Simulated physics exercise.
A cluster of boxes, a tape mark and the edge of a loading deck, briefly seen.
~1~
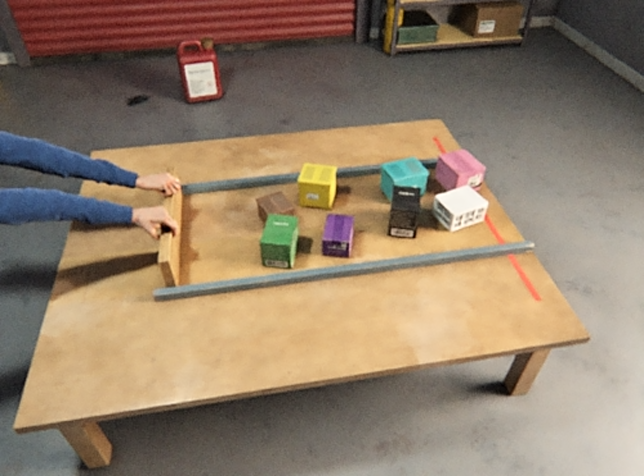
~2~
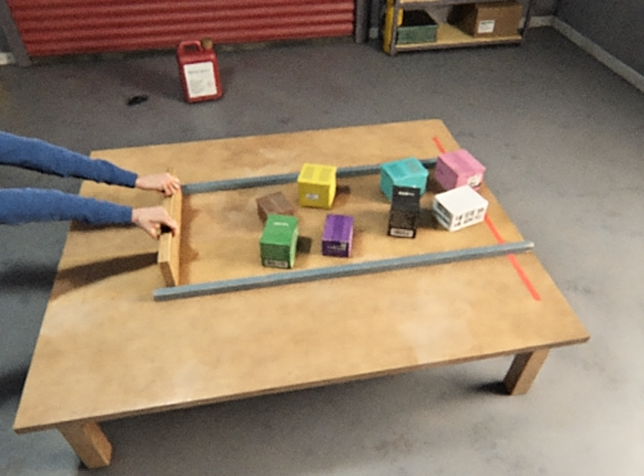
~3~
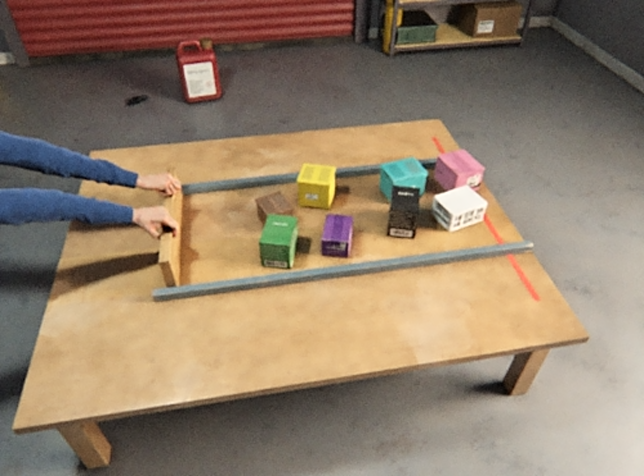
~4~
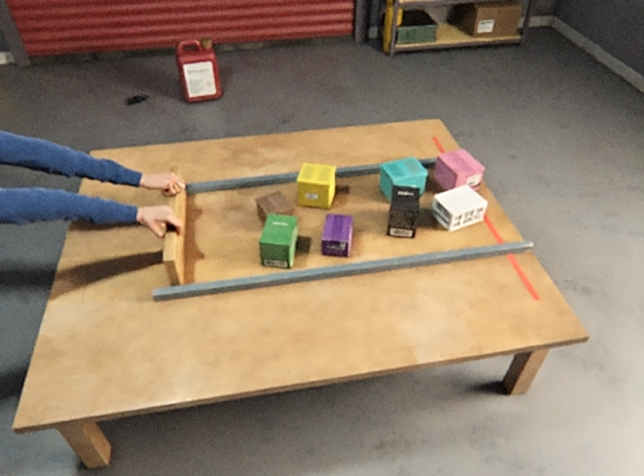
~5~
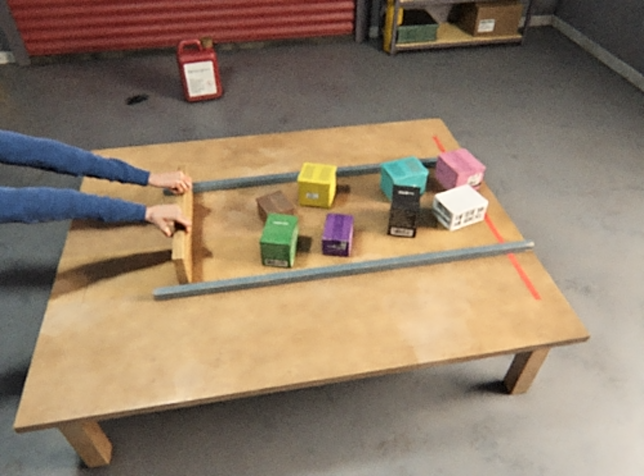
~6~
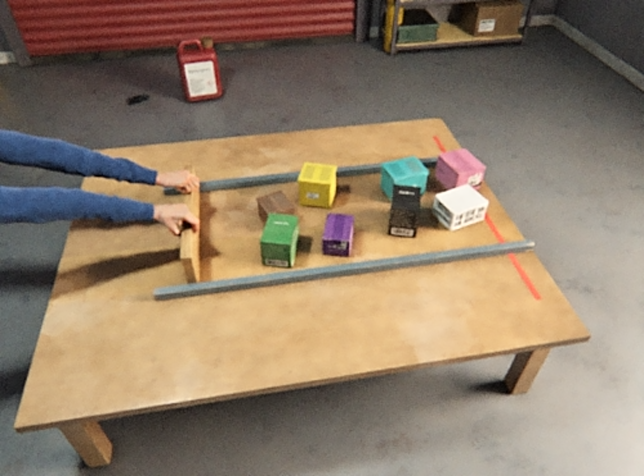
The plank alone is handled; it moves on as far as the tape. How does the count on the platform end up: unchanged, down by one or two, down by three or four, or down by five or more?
It ends down by five or more.
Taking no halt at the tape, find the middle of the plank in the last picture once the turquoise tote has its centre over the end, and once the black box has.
Roughly (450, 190); for the second one, roughly (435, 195).
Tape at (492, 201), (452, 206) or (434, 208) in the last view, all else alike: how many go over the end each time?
Counts per try: 8; 4; 2.
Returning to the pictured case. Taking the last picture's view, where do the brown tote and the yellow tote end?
The brown tote comes to rest at (491, 192), and the yellow tote comes to rest at (479, 165).
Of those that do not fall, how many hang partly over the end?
Number: 3.
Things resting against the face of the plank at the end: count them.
Contact count: 3.
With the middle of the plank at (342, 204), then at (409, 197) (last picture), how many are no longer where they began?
It comes to 5 for the first spot, 8 for the other.
Soon after, none off yet; pink parcel at rest near (459, 172); white crate at rest near (459, 207); turquoise tote at rest near (403, 180).
After that, none off yet; pink parcel at rest near (460, 172); white crate displaced about its own width near (488, 204); turquoise tote displaced about its own width near (428, 179).
In the end, the number that fall off is five or more; gone, purple parcel, black box, turquoise tote, white crate and pink parcel.
